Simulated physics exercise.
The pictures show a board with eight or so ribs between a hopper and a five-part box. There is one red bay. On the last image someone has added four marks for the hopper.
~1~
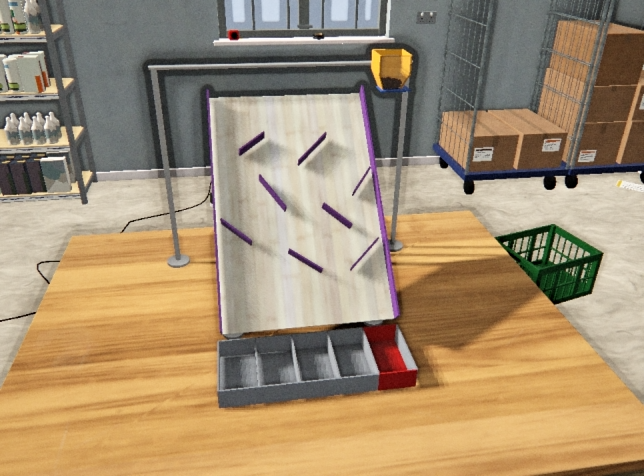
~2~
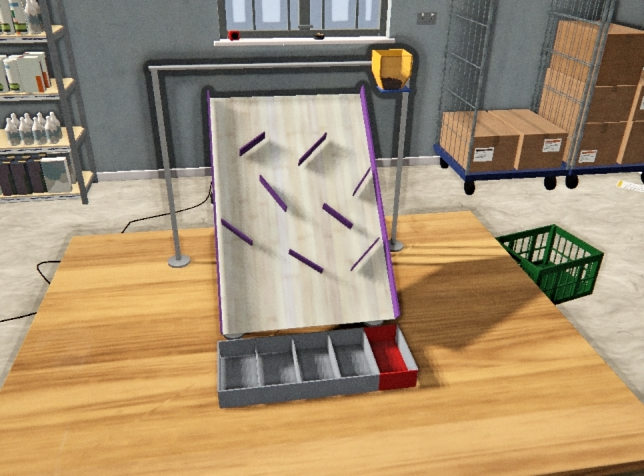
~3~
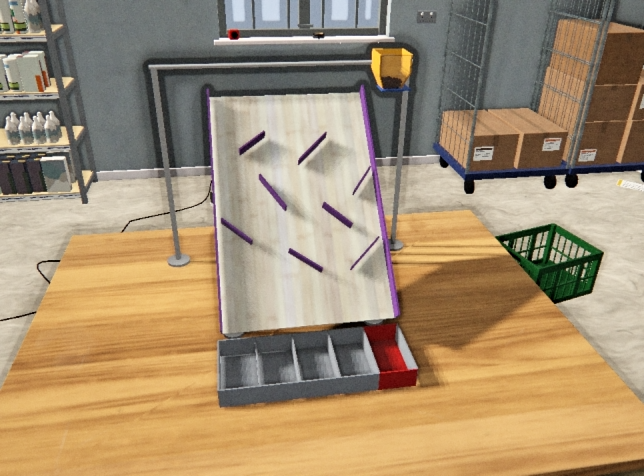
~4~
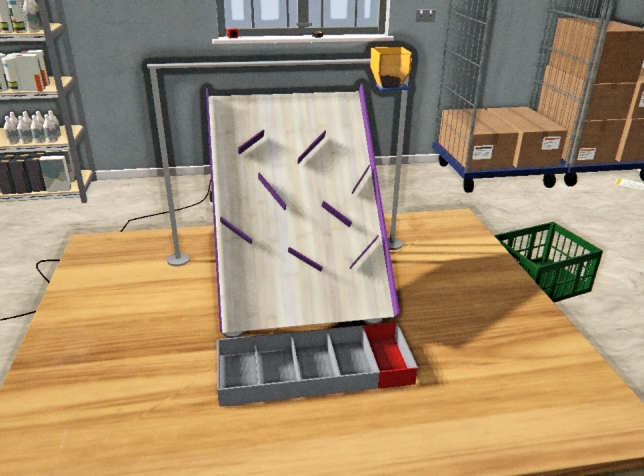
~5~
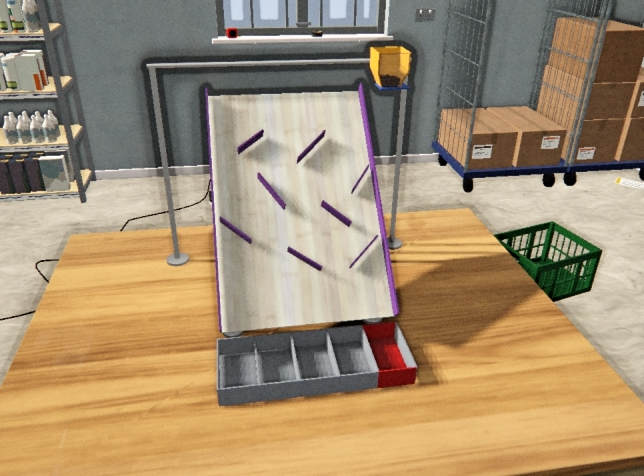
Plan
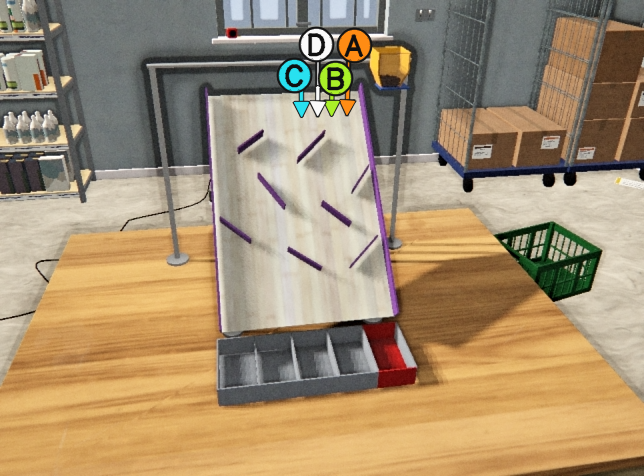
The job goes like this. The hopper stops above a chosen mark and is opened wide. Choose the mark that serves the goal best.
Use mark C.
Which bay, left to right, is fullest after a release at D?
It is the fourth one.
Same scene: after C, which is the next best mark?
D.
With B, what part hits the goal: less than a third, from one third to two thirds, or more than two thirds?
Less than a third.
On the marked copy, mark A meets the board at (347, 109); mark B meets the board at (331, 110); mark C meets the board at (301, 111); mark D meets the board at (317, 110).
If A is chosen, none in the red bay, most in other bays, a small part held on the board, a small part outside the box.
If B is chosen, none in the red bay, most in other bays, about a quarter outside the box.
If C is chosen, about a third in the red bay, about half in other bays, a small part outside the box.
If D is chosen, about a quarter in the red bay, about two thirds in other bays, a small part outside the box.
